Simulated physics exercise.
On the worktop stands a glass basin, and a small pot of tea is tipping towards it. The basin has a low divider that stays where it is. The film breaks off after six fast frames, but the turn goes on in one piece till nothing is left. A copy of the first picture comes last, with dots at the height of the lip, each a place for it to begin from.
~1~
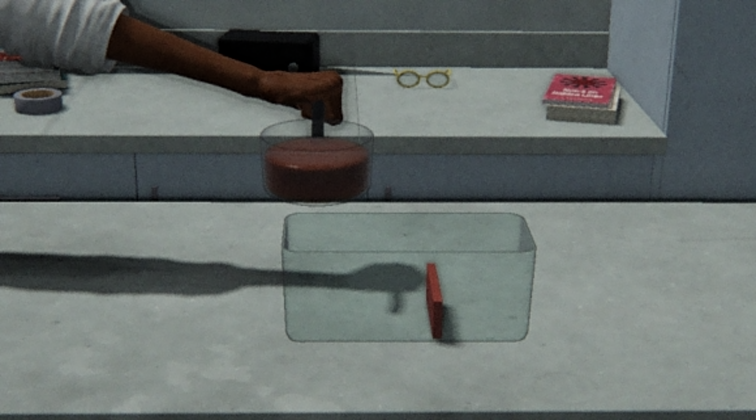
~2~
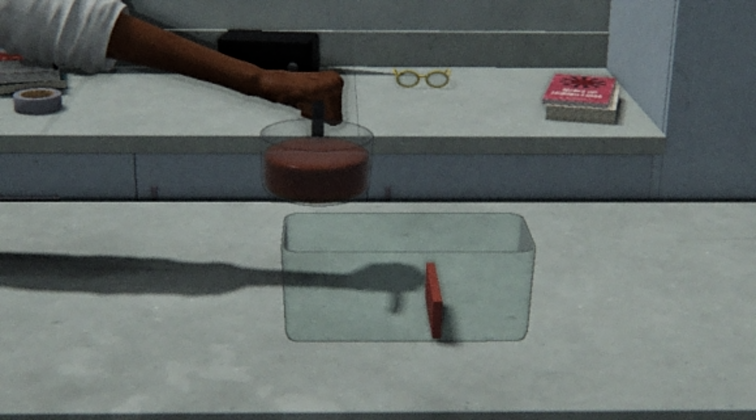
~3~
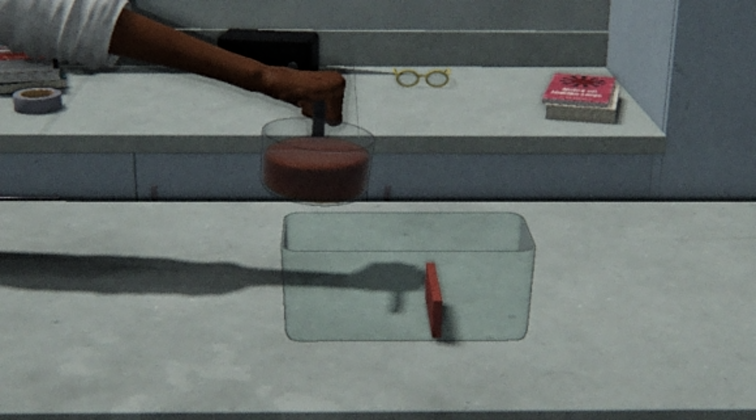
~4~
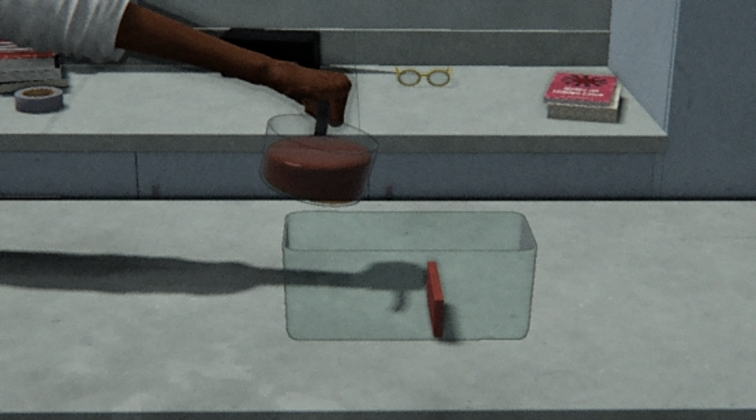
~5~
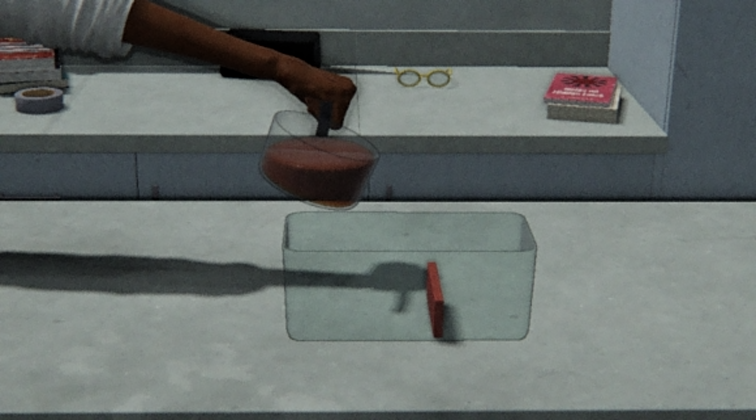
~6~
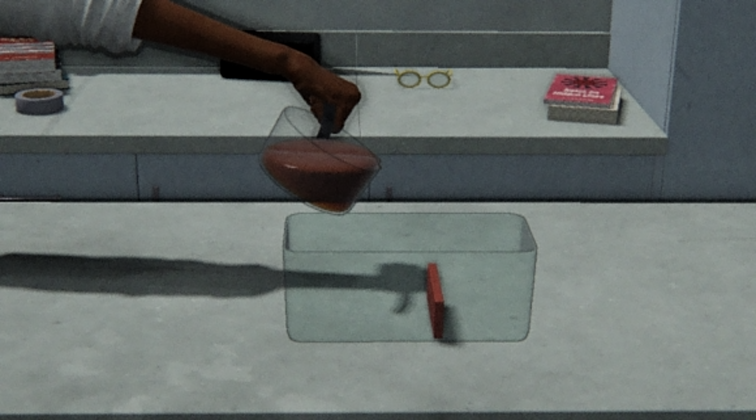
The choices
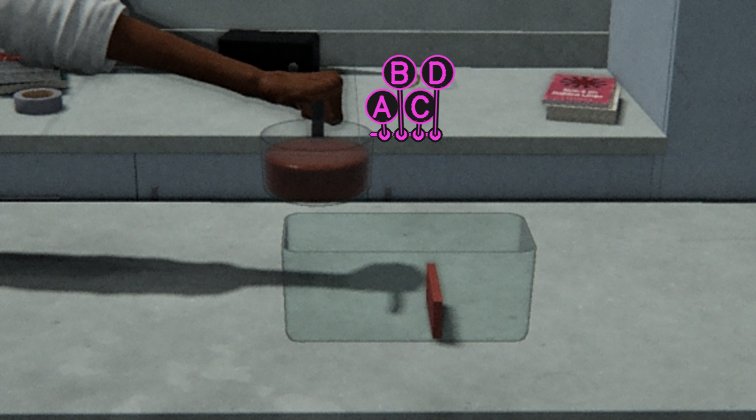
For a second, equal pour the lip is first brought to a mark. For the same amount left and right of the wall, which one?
B beats the others.
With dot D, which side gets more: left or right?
The right side.
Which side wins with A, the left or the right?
The left side.
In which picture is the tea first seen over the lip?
In picture 6.
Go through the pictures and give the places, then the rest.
The first picture shows upright, lip at (371, 134); basin from (286, 339) to (528, 338); top of the wall at (435, 281); nothing has left yet.
The second picture shows upright, lip at (371, 135); nothing has left yet.
The third picture shows tipped about 5°, lip at (373, 138); nothing has left yet.
The fourth picture shows tipped about 12°, lip at (376, 144); nothing has left yet.
The fifth picture shows tipped about 21°, lip at (378, 153); nothing has left yet.
The sixth picture shows tipped about 31°, lip at (379, 165); tea is over the lip, down to (379, 165).
In magenta, A at (384, 134); B at (401, 134); C at (418, 134); D at (435, 134).
With A, about 81 % ends left of the wall and 18 % right of it.
With B, about 52 % ends left of the wall and 48 % right of it.
With C, about 27 % ends left of the wall and 72 % right of it.
With D, about 7 % ends left of the wall and 92 % right of it.
